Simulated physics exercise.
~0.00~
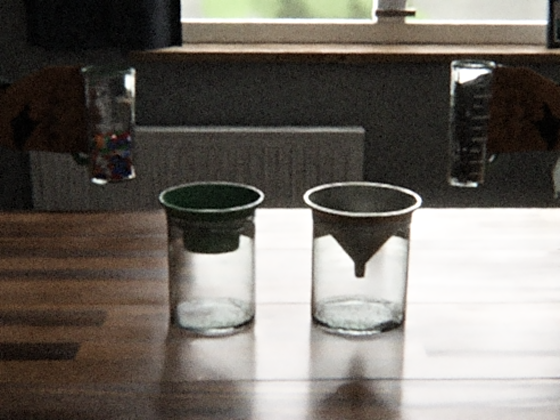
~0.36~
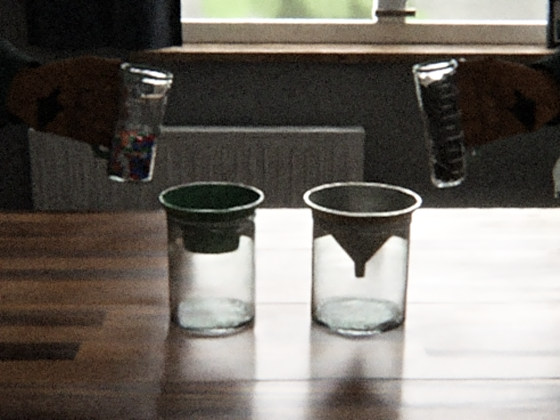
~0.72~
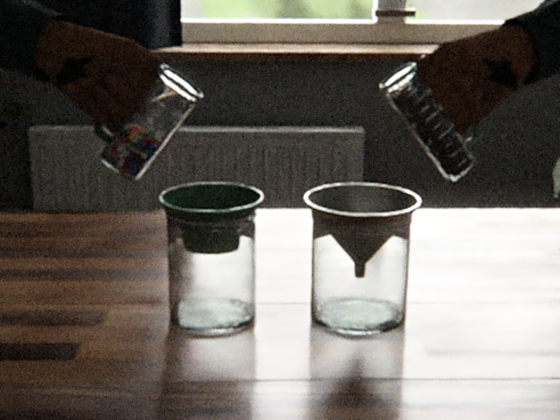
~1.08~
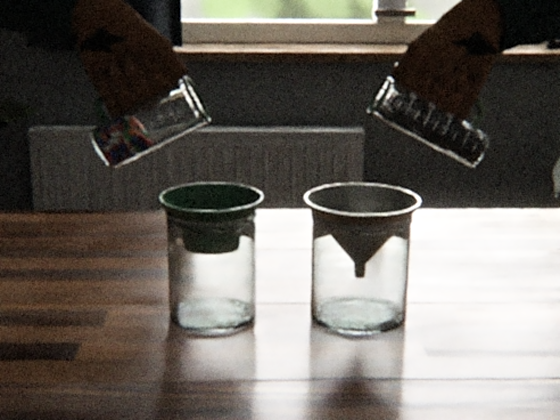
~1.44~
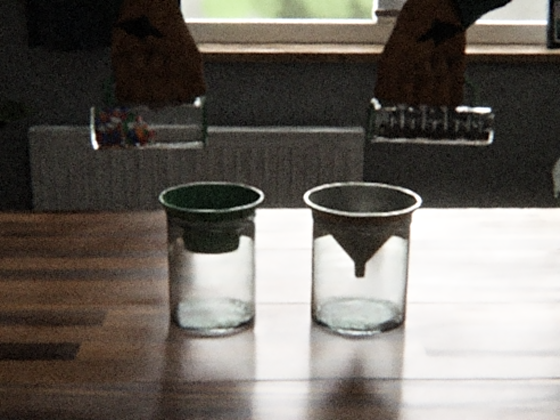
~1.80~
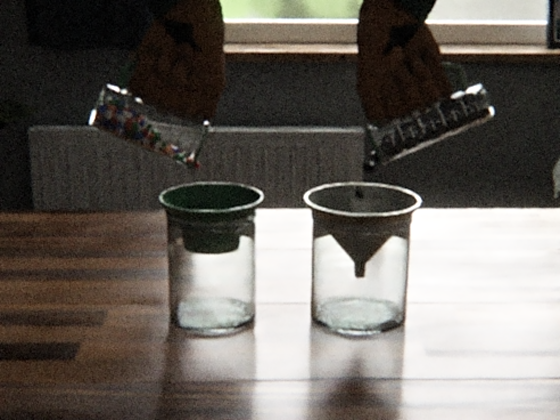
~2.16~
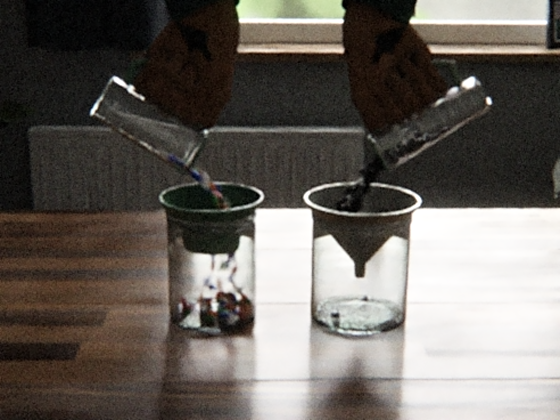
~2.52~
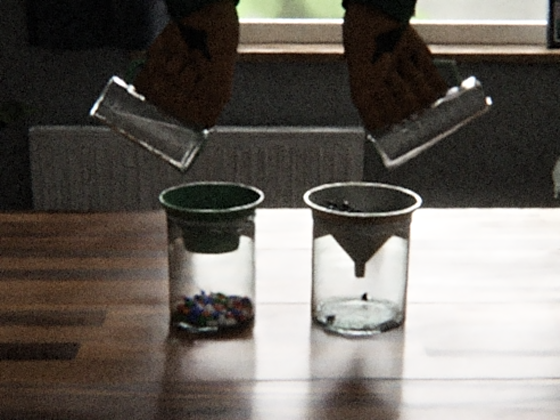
At the start, two hands hold clear cups upright on either side of two glass jars fitted with funnels on a wooden table, the left cup holding small colourful pieces and the right one dark pieces. The hands bring the cups inward and tilt them until they lie on their sides above the jars. They tip further, and both loads pour into the funnels. The colourful pieces tumble through the green left funnel, while the dark ones gather in the grey right funnel. Finally, the colourful pieces rest in the left jar, but nearly all the dark ones stay stuck, with only a stray few below.
